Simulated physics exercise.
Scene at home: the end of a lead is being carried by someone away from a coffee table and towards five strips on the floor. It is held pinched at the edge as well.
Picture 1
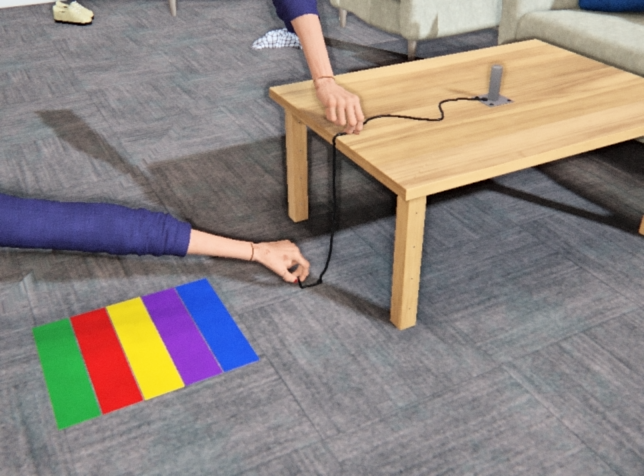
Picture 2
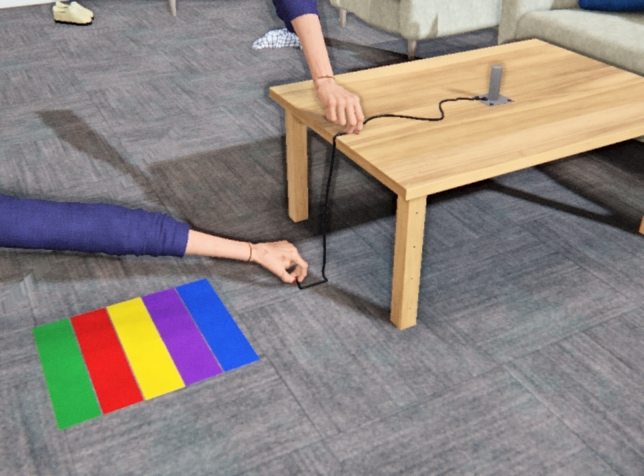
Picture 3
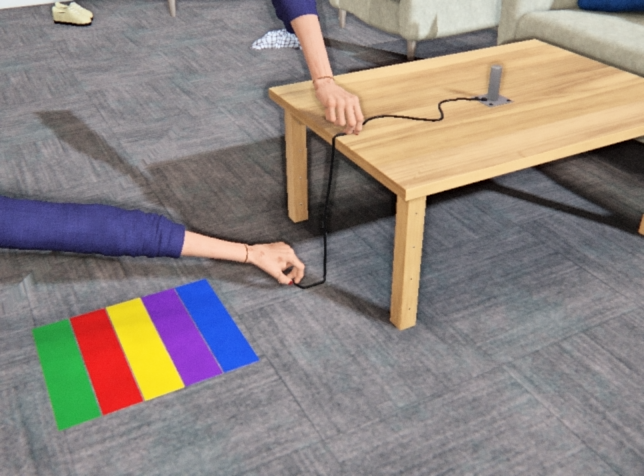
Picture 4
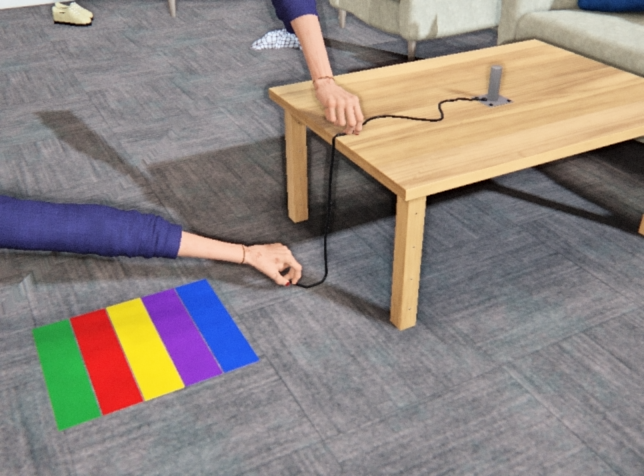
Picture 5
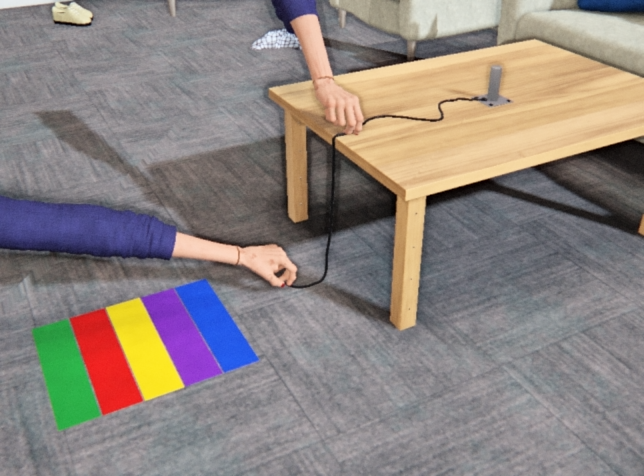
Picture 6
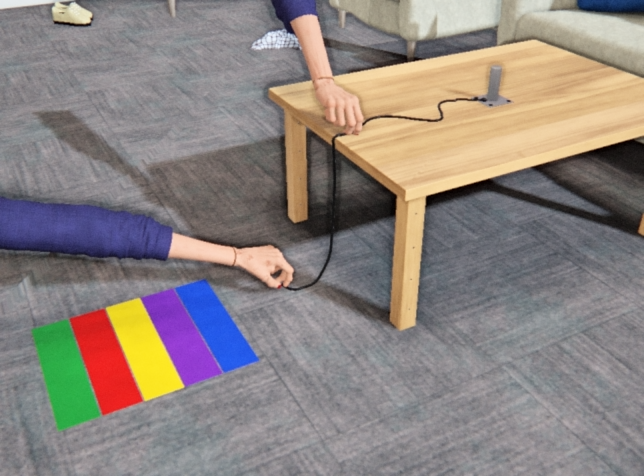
Hand drawing the end of a black cord slightly left near five coloured floor strips, another hand pinching it at the table edge.
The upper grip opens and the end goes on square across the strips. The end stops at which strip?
At the yellow strip.
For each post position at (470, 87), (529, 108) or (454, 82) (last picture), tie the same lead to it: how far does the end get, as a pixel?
Around (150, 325), (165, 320) and (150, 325).
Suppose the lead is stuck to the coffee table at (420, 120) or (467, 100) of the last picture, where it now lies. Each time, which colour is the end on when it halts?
You'd see purple the first time and yellow the second.
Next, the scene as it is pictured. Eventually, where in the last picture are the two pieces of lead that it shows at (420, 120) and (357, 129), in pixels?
Final spots: (390, 123), then (322, 152).
Soon after, end near (191, 312); over purple.
After that, end near (158, 323); over purple.
At the stop, end near (139, 329); over yellow. It halts on the yellow strip.
